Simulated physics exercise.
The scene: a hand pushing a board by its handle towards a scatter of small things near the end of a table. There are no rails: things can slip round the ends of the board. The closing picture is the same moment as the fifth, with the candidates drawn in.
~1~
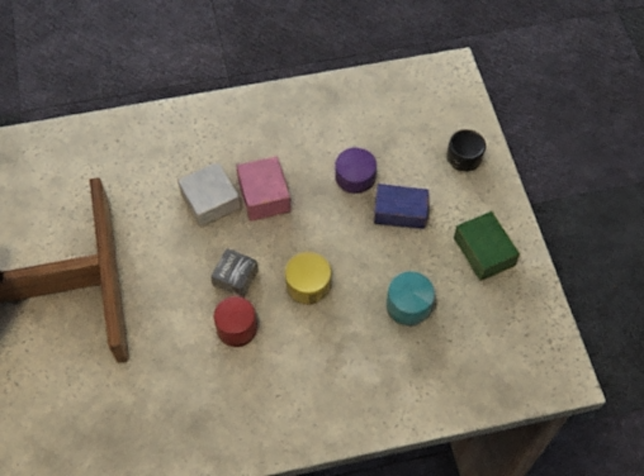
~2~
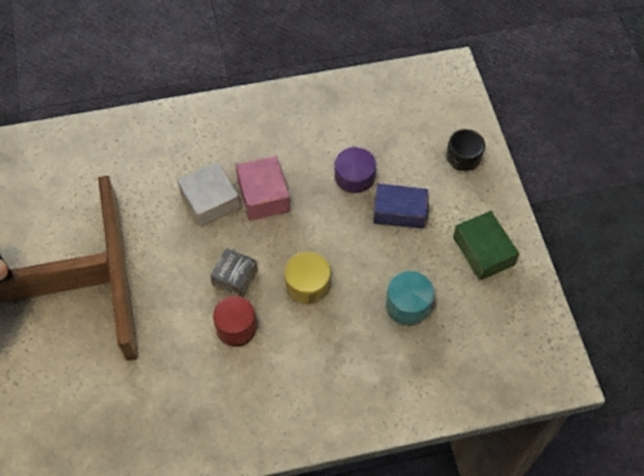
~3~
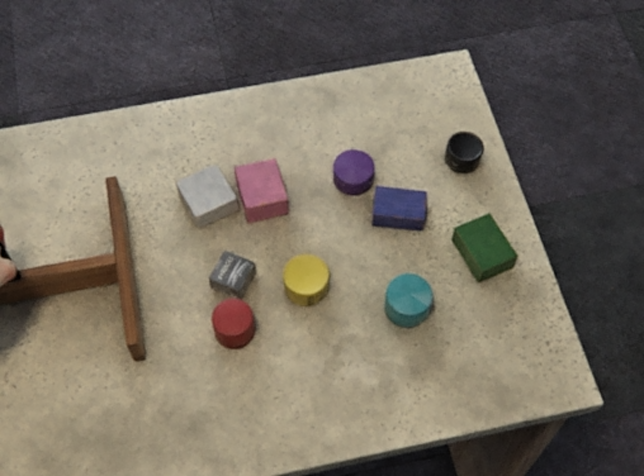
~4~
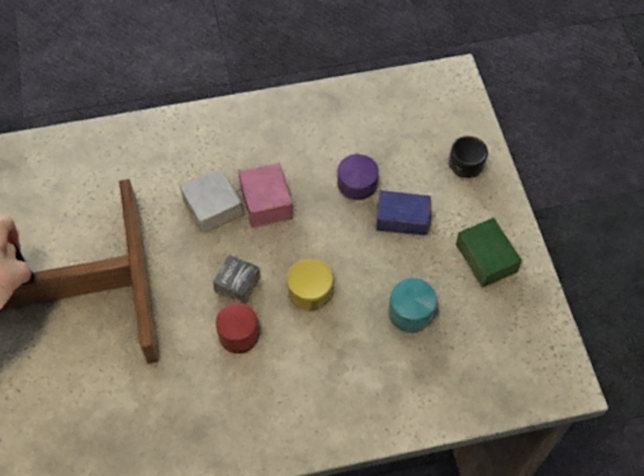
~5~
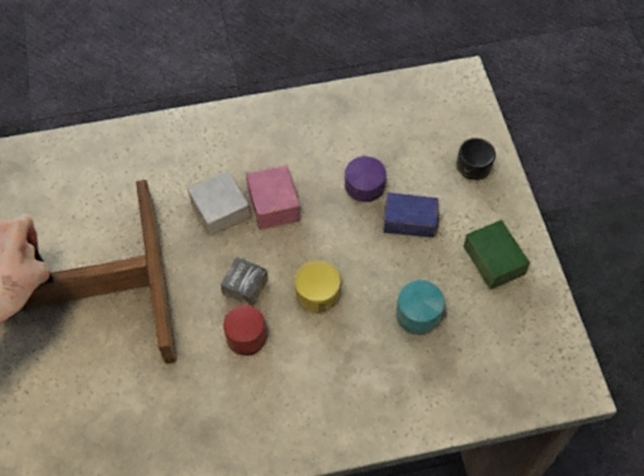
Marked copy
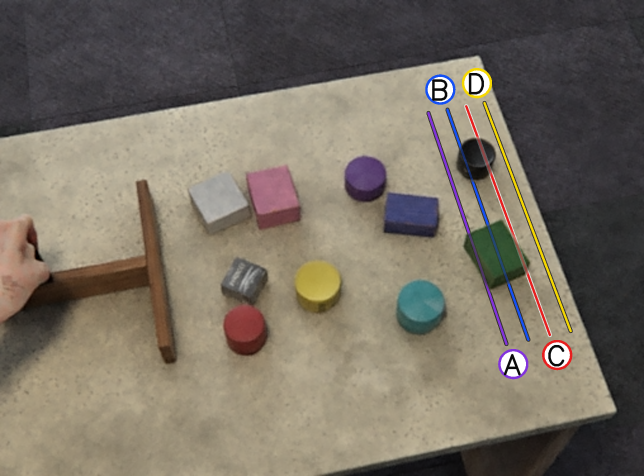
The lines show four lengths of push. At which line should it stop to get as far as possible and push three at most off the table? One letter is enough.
Up to line A.
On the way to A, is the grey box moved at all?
Yes.
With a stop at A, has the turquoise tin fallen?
No.
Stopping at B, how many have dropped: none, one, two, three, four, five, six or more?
In all, four.
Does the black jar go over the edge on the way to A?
Yes.
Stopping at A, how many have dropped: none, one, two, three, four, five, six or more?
Two.
On the copy, A at (465, 220); B at (485, 216); C at (505, 212); D at (524, 209).
On A. First, board (266, 237); purple tin (369, 178); white block (285, 193).
Then, board (379, 216); black jar (511, 153); purple tin (473, 160).
Finally, board (465, 200); purple tin over the edge; black jar over the edge; two fallen.
By contrast, B drops four; C drops six; D drops ten.
